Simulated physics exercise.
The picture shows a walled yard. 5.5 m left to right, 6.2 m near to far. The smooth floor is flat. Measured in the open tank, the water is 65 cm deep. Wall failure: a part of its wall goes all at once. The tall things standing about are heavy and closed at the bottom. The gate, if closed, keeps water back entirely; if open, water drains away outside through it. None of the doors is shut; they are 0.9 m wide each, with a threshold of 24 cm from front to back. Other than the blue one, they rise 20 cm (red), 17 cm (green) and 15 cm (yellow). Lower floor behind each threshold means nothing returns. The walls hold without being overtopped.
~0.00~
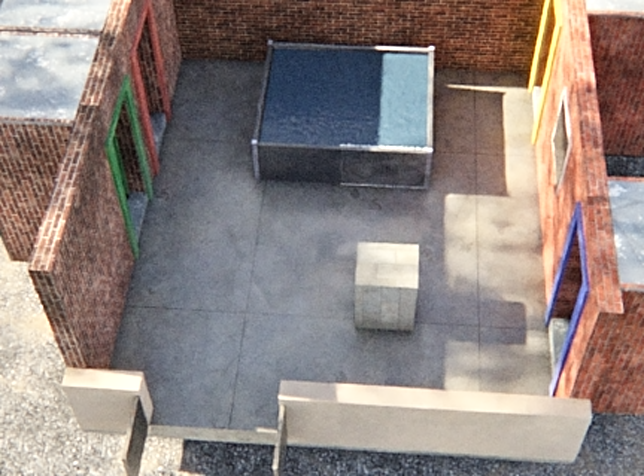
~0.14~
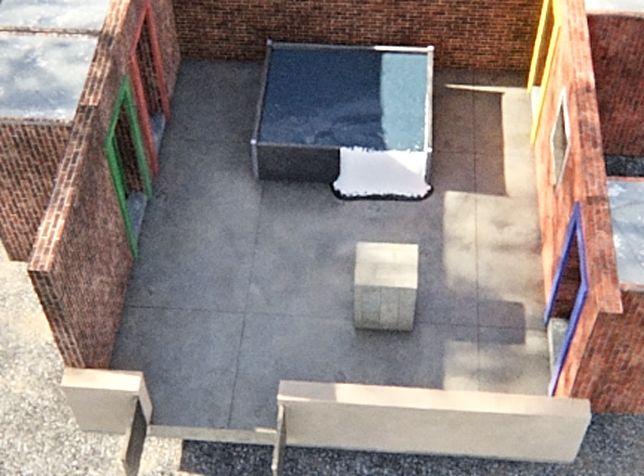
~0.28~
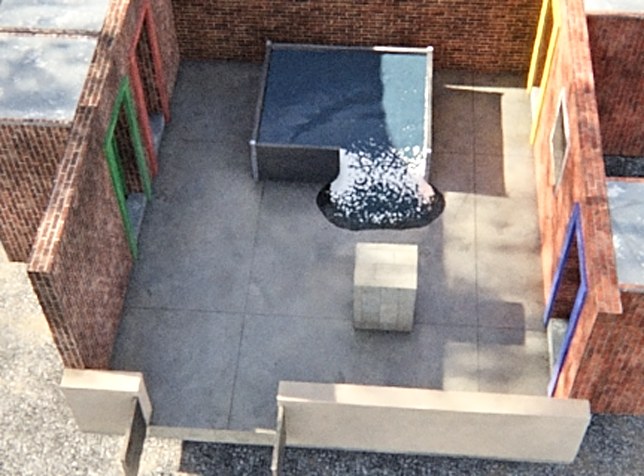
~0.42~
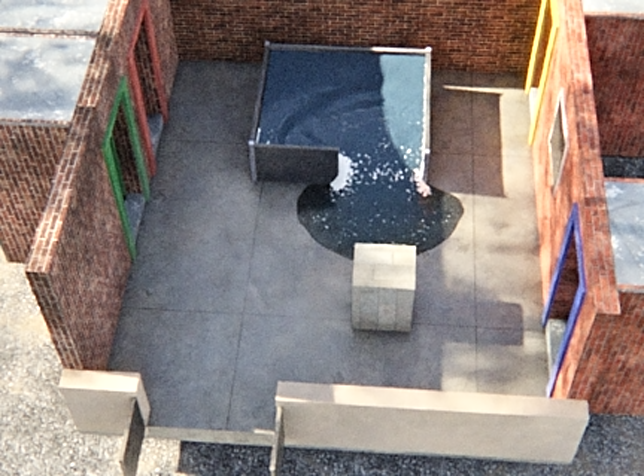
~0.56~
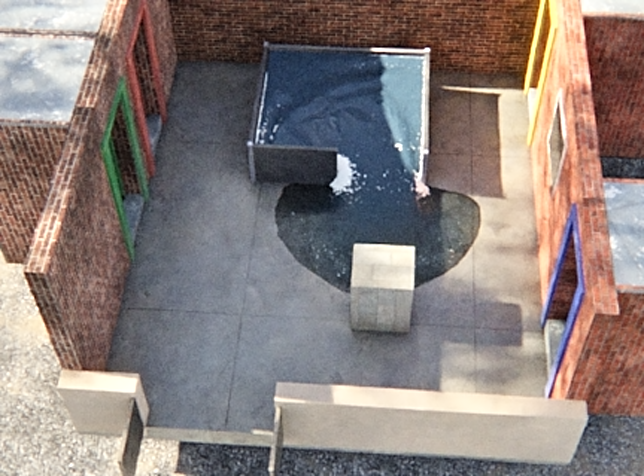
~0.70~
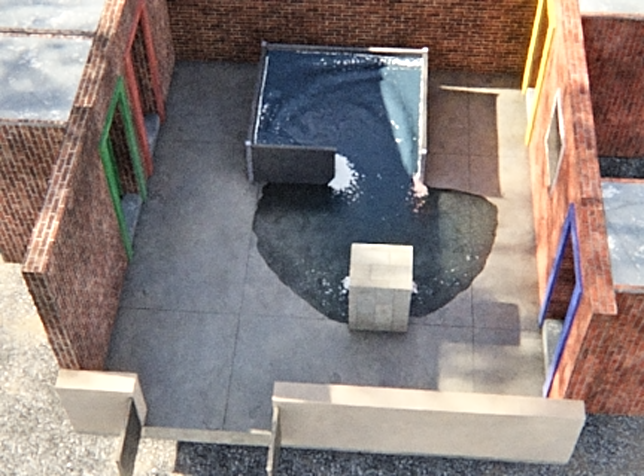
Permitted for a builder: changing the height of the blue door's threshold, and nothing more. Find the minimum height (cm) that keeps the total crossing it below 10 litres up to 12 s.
The minimum is roughly 24 cm.
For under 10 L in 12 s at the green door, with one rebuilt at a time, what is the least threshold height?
Green would need about 7.0 cm on its own.
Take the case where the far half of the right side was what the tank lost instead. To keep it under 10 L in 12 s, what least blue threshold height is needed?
Required height: Approx. 11.0 cm.
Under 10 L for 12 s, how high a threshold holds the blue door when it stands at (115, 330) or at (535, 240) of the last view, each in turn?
In turn: About 21 cm, about 9.5 cm.
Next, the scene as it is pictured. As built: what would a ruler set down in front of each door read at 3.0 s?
Depths in cm - blue: 24, red: 0, green: 0, yellow: 0.
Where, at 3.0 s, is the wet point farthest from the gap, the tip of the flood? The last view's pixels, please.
The farthest wet point sits near (95, 405) in the last view.
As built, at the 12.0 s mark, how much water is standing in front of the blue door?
8.0 cm.
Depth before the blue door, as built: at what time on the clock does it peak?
Roughly at 1.8 s.
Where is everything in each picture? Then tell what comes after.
The first picture shows the open tank at (346, 99) is whole and still, 65 cm deep; the blue door at (565, 312) is dry.
In the second picture, the front is at (341, 194), 0.2 m from the gap at (382, 173); 0.2 m2 of floor is wet, 65 cm left at the back.
In the third picture, water pours out at (382, 175) and has run 0.8 m, to (347, 225); about 10 cm deep outside, 65 cm at the back.
In the fourth picture, the gap is at (380, 176), the front 1.3 m out at (347, 253); the back of the open tank holds 65 cm.
In the fifth picture, the gap is at (379, 176), the front 1.8 m out at (348, 286); the back of the open tank holds 64 cm.
In the sixth picture, the gap is at (377, 175), the front 2.3 m out at (339, 316); the back of the open tank holds 58 cm; the blue door at (558, 313), 3.5 m from the gap, is still 1.5 m from the nearest water.
After 1.4 s water covers 35 % of the floor, deepest (40 cm) near (383, 277); it has not reached the blue door.
After 3.0 s water covers 55 % of the floor, deepest (36 cm) near (543, 432); 24 cm at the blue door, 14 litres in over its 21 cm threshold.
After 12.0 s water covers 100 % of the floor, deepest (12 cm) near (154, 155); 8 cm at the blue door, 24 litres in over its 21 cm threshold.
At the blue door as built, the water arrived by 1.5 s and peaked near 28 cm at 1.8 s.
Run again over the same 12 s with other heights there, 31 litres in over 20 cm, 3 litres over 27.5 cm. The limit of 10 litres is kept from about 24 cm up.
